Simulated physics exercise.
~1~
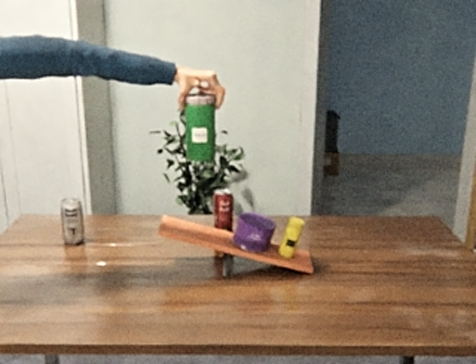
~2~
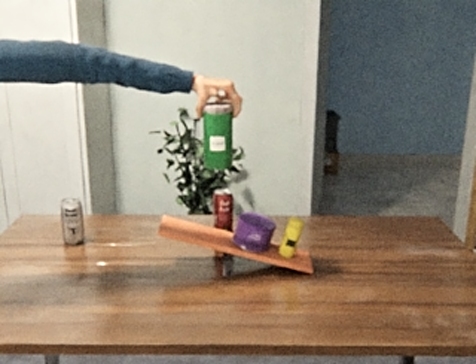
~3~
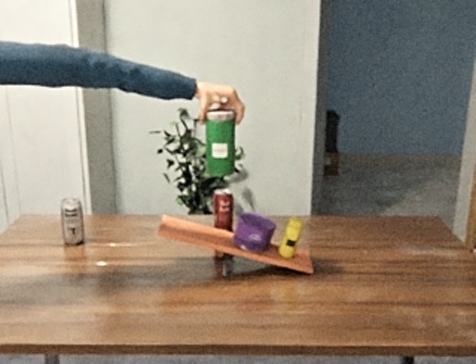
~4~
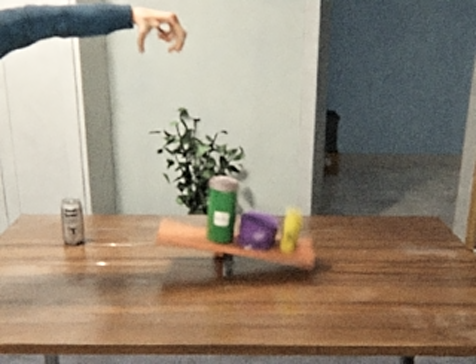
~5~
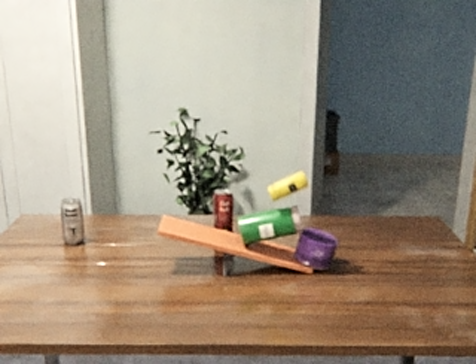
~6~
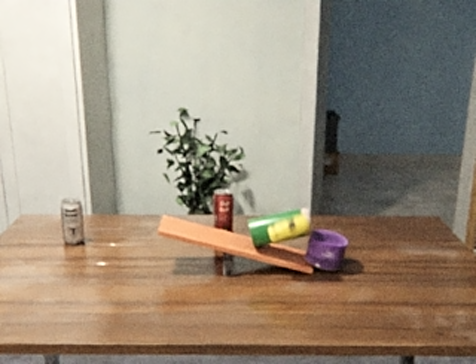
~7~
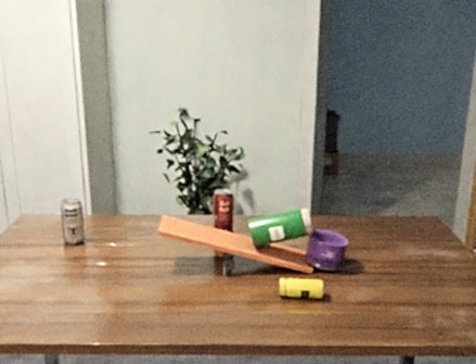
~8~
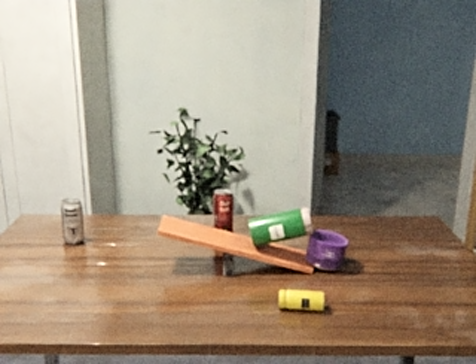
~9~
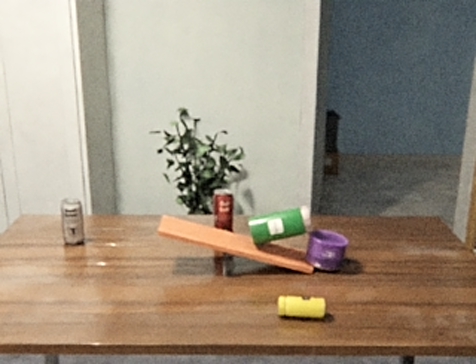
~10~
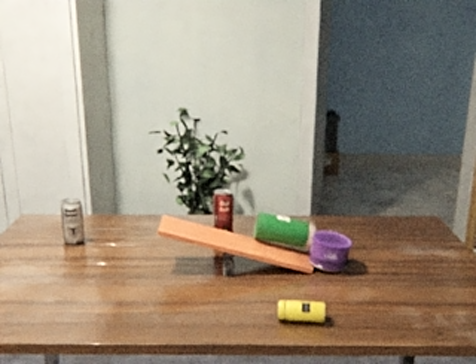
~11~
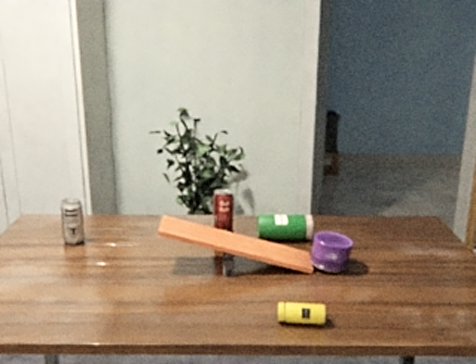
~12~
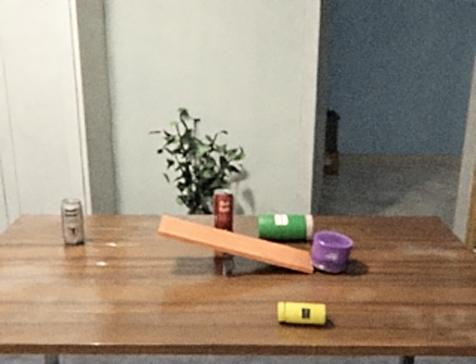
A hand drops a green jar onto a tilted plank, knocking off a yellow shaker and purple tub.
